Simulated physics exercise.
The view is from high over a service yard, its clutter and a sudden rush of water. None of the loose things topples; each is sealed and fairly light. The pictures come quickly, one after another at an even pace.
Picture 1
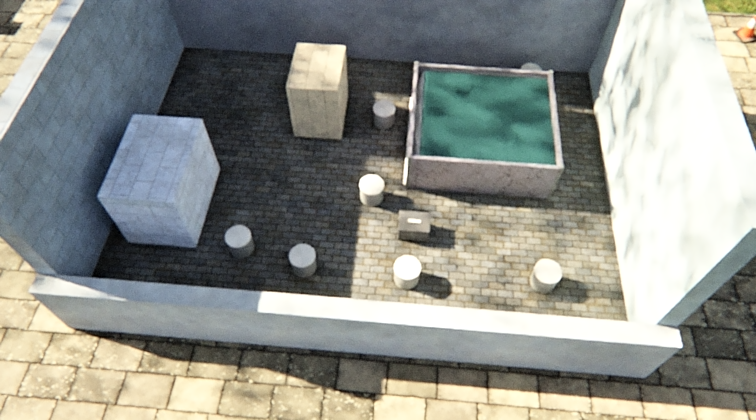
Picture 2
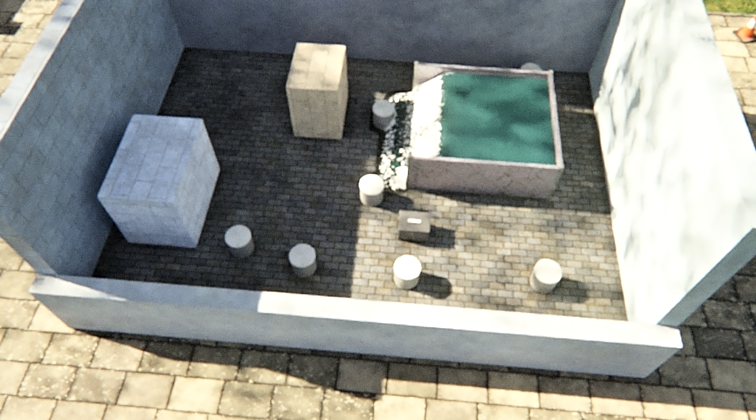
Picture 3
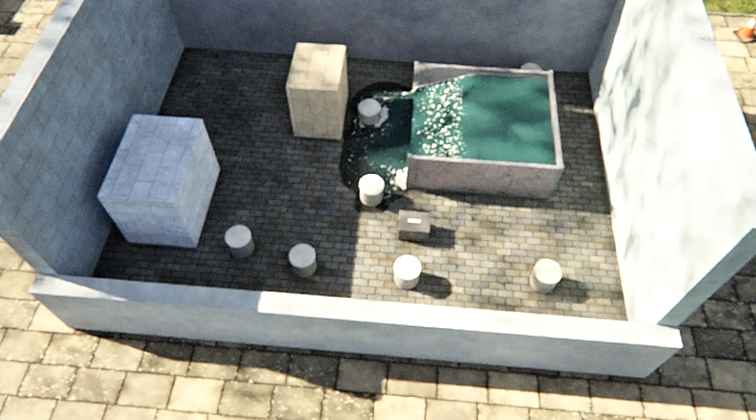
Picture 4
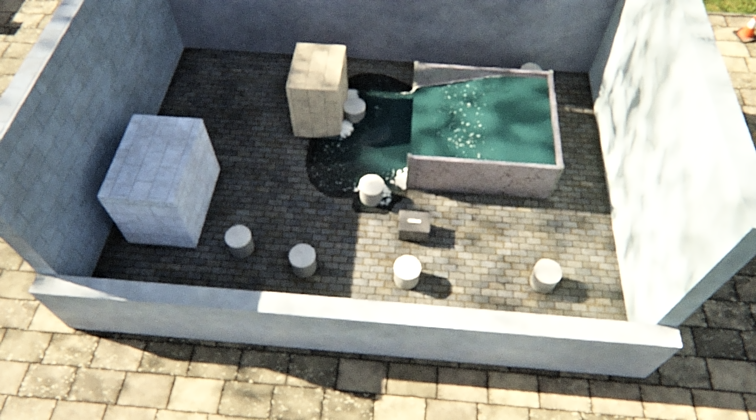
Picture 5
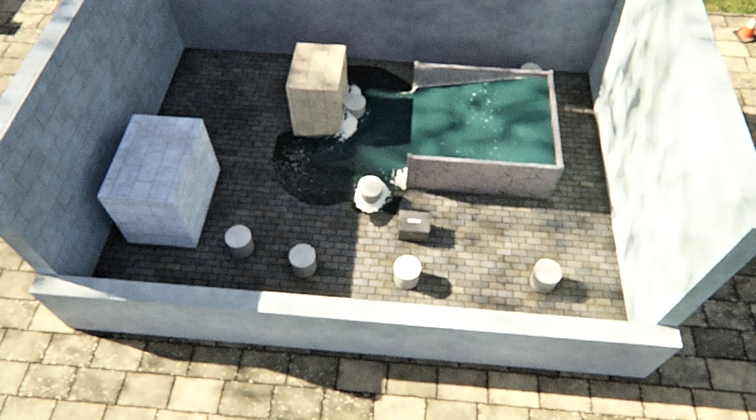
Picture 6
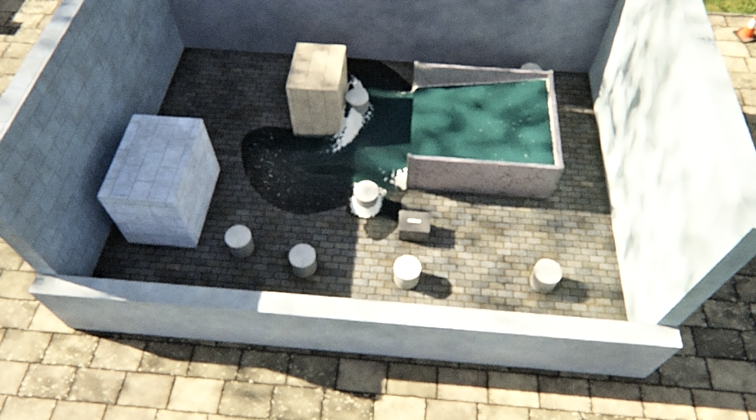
Walled paved yard with pale blocks and small pails, green water bursting from a raised tank, spreading leftward and shifting one pail against a block.
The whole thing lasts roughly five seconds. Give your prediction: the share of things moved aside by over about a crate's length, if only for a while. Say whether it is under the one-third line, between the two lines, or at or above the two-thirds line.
Looks to me like between one and two in three get shifted a long way.
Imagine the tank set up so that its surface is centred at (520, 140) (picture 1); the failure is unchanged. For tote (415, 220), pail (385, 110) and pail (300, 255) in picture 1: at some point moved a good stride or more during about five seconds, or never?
The three, one by one: Short of that, past that mark and past that mark.
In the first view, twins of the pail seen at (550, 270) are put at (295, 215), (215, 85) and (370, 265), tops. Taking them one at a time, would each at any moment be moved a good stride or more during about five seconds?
Taking them one at a time: Goes the distance; goes the distance; falls short.
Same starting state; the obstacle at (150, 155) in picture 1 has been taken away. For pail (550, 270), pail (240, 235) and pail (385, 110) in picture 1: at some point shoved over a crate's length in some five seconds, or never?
Fell short, went the distance and went the distance.
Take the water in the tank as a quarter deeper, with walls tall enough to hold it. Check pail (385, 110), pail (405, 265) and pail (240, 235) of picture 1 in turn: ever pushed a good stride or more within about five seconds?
Taking each in turn, the answer is did it, came up short, did it.
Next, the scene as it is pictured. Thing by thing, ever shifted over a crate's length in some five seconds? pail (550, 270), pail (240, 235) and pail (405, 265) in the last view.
Taking them as listed, the first remained nearby, the next cleared the mark, and the last remained nearby.
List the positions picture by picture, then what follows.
A pail at (384, 108) rests on the ground; a pail at (372, 184), on the bottom; 0 of 8 have shifted, in the first picture.
A pail at (384, 108), on the bottom; a pail at (372, 184) rests on the ground; 0 of 8 have shifted, in the second picture.
A pail at (369, 107), on the bottom, close to its start; a pail at (372, 184), on the bottom; 1 of 8 have shifted, in the third picture.
A pail at (354, 106) rests on the ground, a stride from its start; a pail at (372, 184) rests on the ground; 1 of 8 have shifted, in the fourth picture.
A pail at (354, 101), afloat, a stride from its start; a pail at (371, 186) rests on the ground; 1 of 8 have shifted, in the fifth picture.
A pail at (357, 96) floats, a stride from its start; a pail at (366, 191), on the bottom, close to its start; 2 of 8 have shifted, in the sixth picture.
A moment on, 0 of 8 are well off their spots; 1 afloat.
Next, 2 of 8 are well off their spots; 2 afloat.
Later, 3 of 8 are well off their spots; 2 afloat.
In the end, 4 of 8 are well off their spots, and 4 have been at some point; 1 afloat.
